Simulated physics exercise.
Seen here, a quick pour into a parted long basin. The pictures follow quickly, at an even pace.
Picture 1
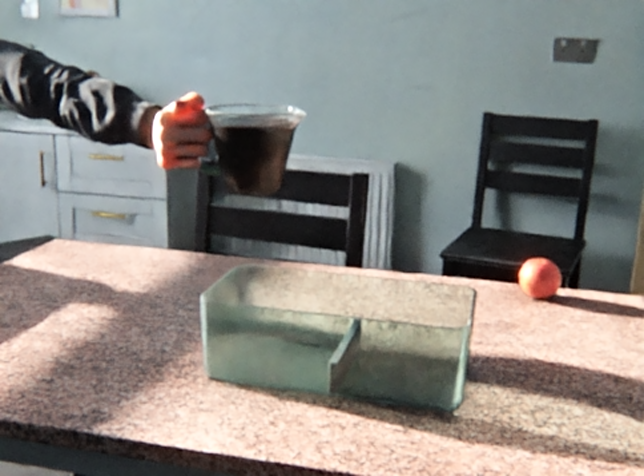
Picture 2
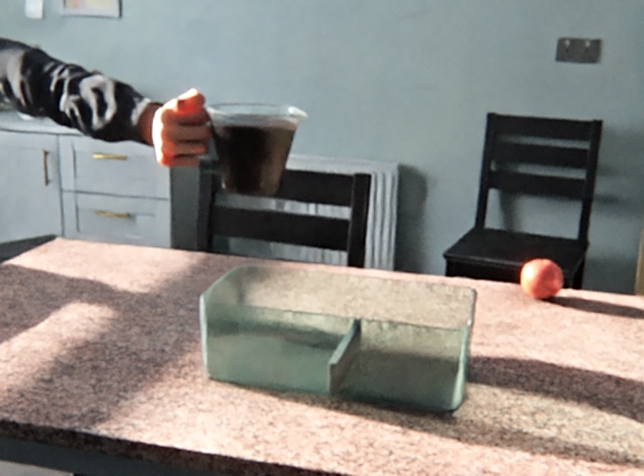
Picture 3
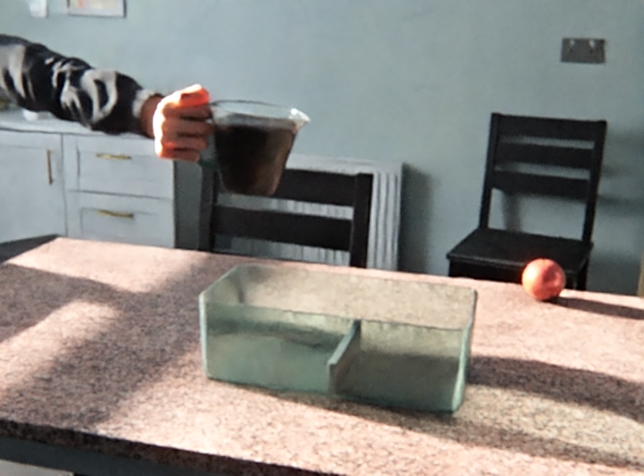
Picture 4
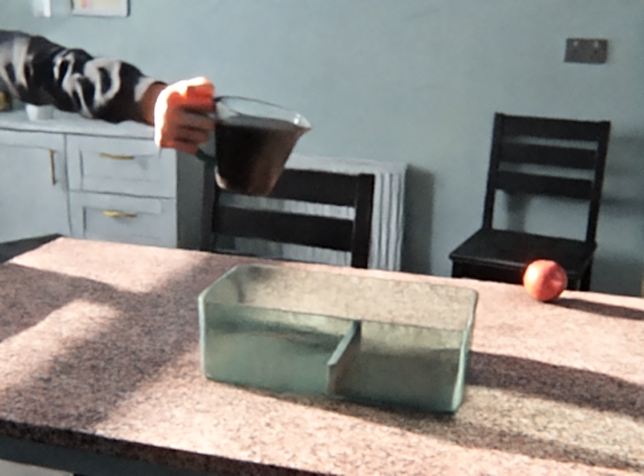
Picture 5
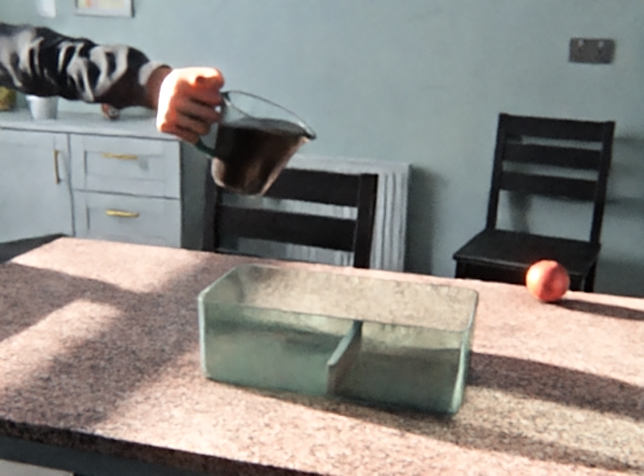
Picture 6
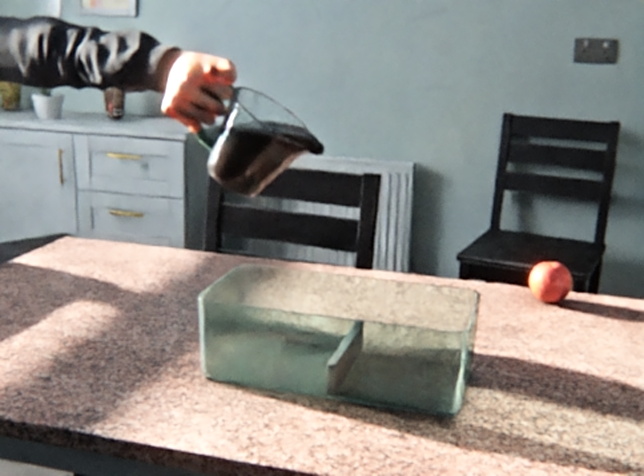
An arm in a shiny black sleeve reaches in from the left, holding a clear glass jug of dark coffee above a speckled pinkish table in a blue-grey kitchen, seen from across the tabletop. Below sits a long, greenish glass basin with a low divider, with a red fruit and black chairs behind. The hand tilts the jug steadily rightward, bringing coffee to its lip, as the view drifts slightly.
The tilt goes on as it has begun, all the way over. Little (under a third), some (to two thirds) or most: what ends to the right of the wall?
It comes to from a third to two thirds.
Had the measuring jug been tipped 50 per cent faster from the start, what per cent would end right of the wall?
Roughly 35 in a hundred.
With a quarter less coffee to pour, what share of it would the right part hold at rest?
It comes to 30 per cent or so.
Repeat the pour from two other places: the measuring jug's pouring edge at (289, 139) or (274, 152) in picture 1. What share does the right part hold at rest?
In turn 15 and 5 in a hundred.
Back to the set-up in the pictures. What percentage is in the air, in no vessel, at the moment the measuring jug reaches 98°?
It comes to 35 per cent or so.
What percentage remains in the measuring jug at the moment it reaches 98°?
Some 35 per cent.
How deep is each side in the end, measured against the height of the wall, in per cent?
The left part 20 per cent, the right part 20.
A moment on, the measuring jug is tipped on its side and 33 per cent is still to pour, 2 is left of the wall and 28 right of it.
Next, the measuring jug is tipped right over and 1 per cent is still to pour, 48 is left of the wall and 45 right of it.
Then the measuring jug is tipped right over and 0 per cent is still to pour, 50 is left of the wall and 45 right of it.
Later the measuring jug is tipped right over and 0 per cent is still to pour, 51 is left of the wall and 45 right of it.
In the end 51 per cent lies left of the wall, 45 right of it and 4 outside.
